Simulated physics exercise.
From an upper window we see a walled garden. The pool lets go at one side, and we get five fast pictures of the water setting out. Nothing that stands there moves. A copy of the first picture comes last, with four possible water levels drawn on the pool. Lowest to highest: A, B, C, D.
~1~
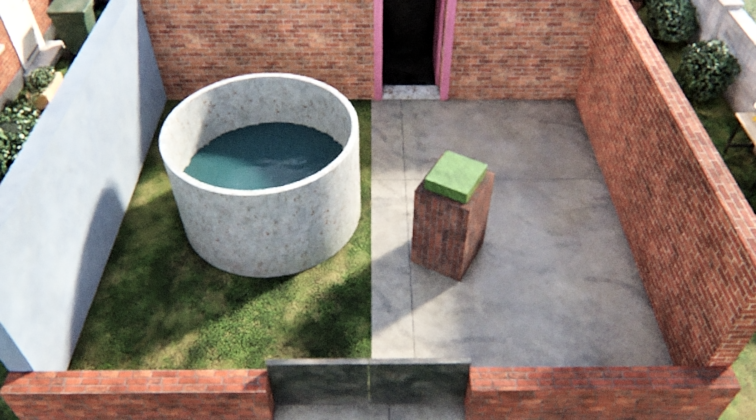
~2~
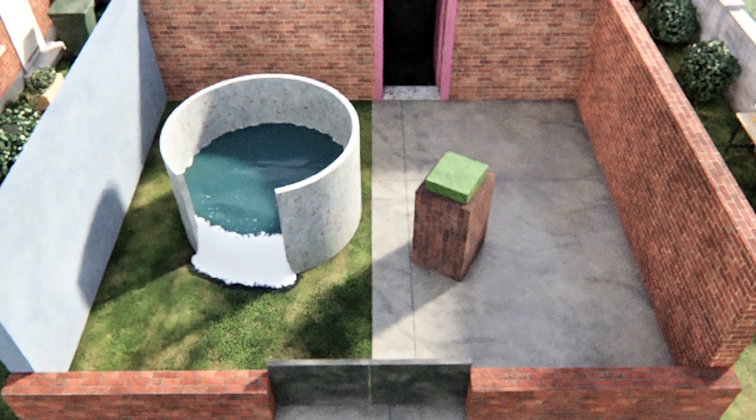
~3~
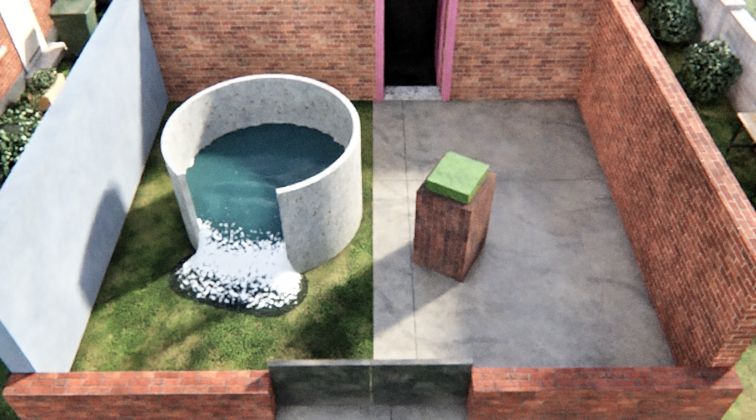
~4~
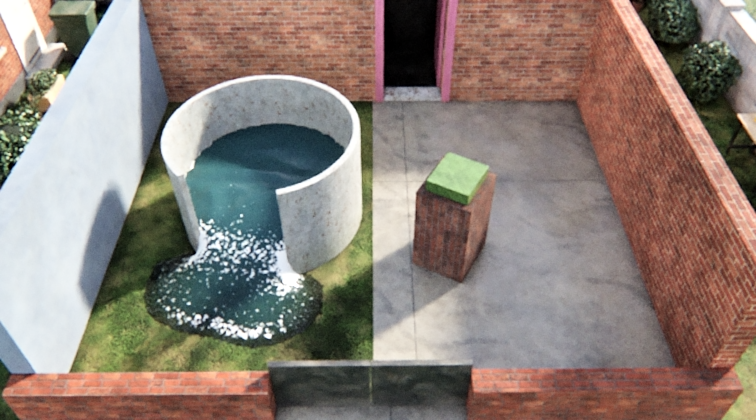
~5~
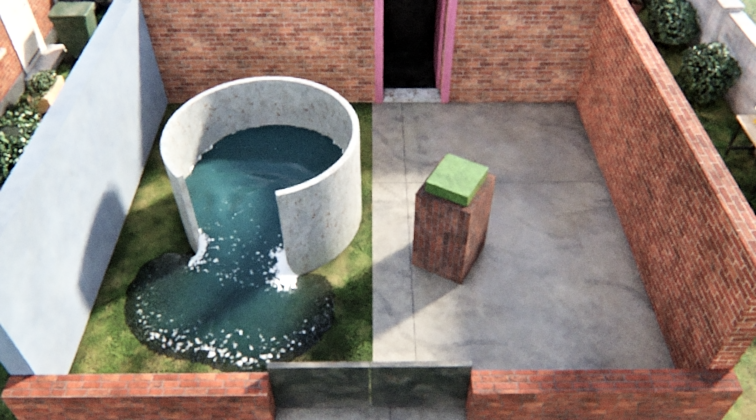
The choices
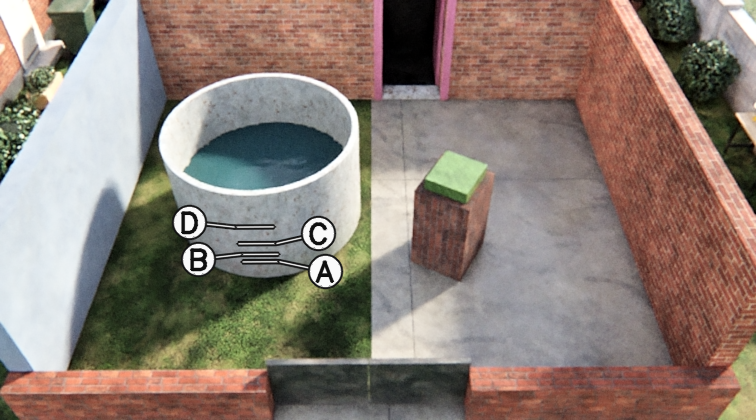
A round concrete pool opens at the front and dark water pours across the grass.
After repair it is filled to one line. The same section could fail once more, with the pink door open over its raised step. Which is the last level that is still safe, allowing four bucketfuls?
D will do.
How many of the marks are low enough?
All of the four.
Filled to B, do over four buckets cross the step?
No, that is safe.
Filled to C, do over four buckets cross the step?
No, not at all.
On the marked copy, A at (261, 261); B at (259, 254); C at (257, 243); D at (254, 226); from the bottom up A, B, C, D.
With A, nothing gets over.
With B, nothing gets over.
With C, nothing gets over.
With D, a splash gets over, under a bucket.
